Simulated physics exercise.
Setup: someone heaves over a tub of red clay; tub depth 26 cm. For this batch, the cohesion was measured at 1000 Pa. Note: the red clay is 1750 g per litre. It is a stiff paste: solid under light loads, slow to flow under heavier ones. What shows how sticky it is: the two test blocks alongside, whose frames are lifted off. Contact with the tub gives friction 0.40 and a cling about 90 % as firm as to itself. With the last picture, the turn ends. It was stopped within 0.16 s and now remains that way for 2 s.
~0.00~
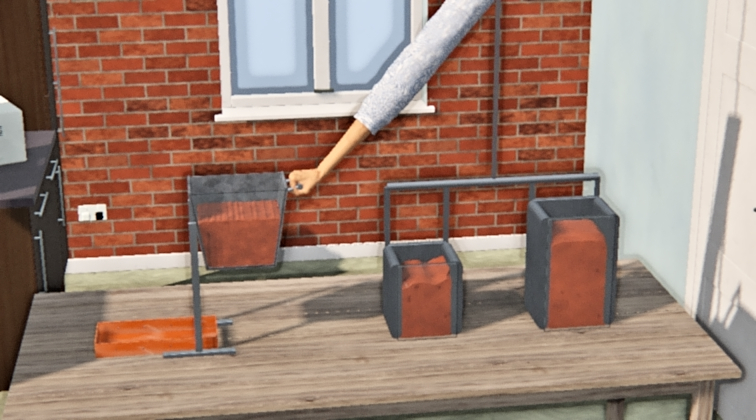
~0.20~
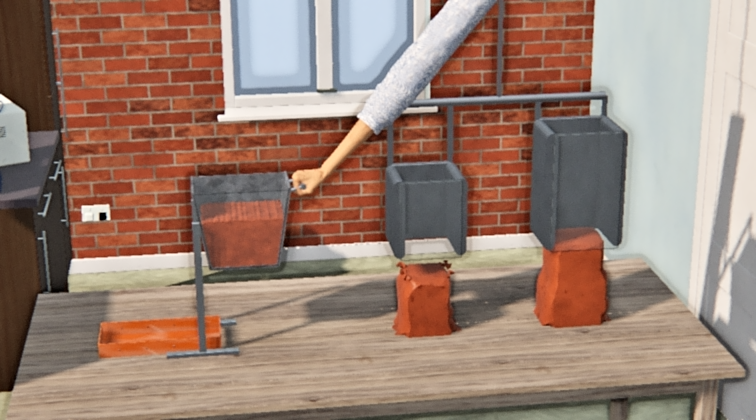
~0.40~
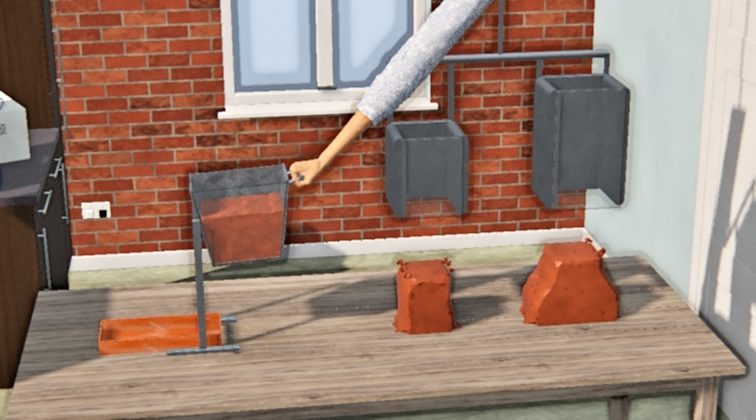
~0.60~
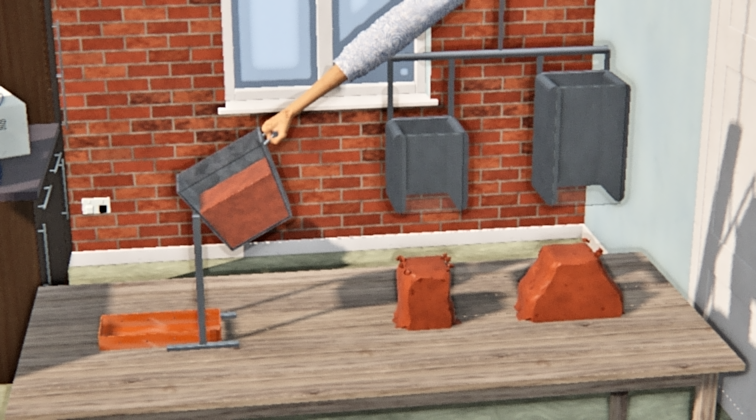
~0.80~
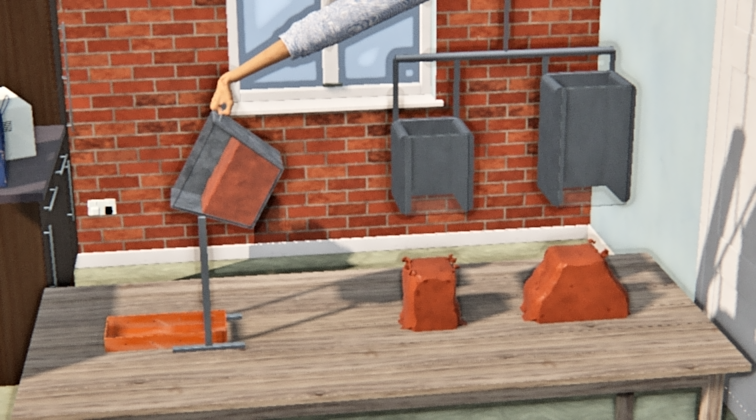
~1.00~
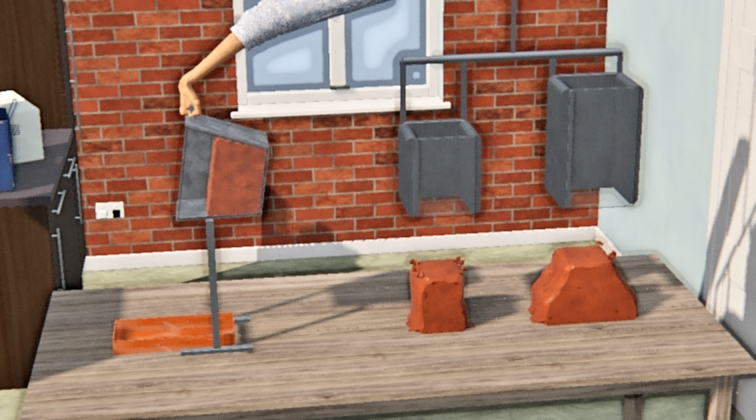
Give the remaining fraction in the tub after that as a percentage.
Close to 100 per cent.
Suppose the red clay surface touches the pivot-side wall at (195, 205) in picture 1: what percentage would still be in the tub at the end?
100 %.
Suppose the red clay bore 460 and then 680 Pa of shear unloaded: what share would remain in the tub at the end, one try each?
75 %, then 100 %.
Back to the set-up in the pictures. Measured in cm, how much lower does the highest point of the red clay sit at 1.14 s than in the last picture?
About 0 cm.
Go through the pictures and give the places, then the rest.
In the first frame, handle-side rim at (285, 189), tilt 0 degrees; top of the red clay at (279, 217); blocks stand 22 cm, 34 cm (left to right).
In the second frame, handle-side rim at (288, 189), tilt 0 degrees; top of the red clay at (282, 217); blocks stand 22 cm, 32 cm (left to right).
In the third frame, handle-side rim at (286, 181), tilt 3 degrees; top of the red clay at (279, 211); blocks stand 22 cm, 25 cm (left to right).
In the fourth frame, handle-side rim at (260, 144), tilt 29 degrees; top of the red clay at (270, 174); blocks stand 22 cm, 23 cm (left to right).
In the fifth frame, handle-side rim at (214, 124), tilt 61 degrees; top of the red clay at (238, 145); blocks stand 22 cm, 23 cm (left to right).
In the sixth frame, handle-side rim at (186, 128), tilt 81 degrees; top of the red clay at (221, 140); blocks stand 22 cm, 23 cm (left to right).
After 1.14 s, the tub is at 81 degrees and holds 100 %.
After 1.31 s, the tub is at 81 degrees and holds 100 %.
After 1.48 s, the tub is at 81 degrees and holds 100 %.
After 1.65 s, the tub is at 81 degrees and holds 100 %.
After 3.00 s, at the end, the tub is at 81 degrees and holds 100 %.
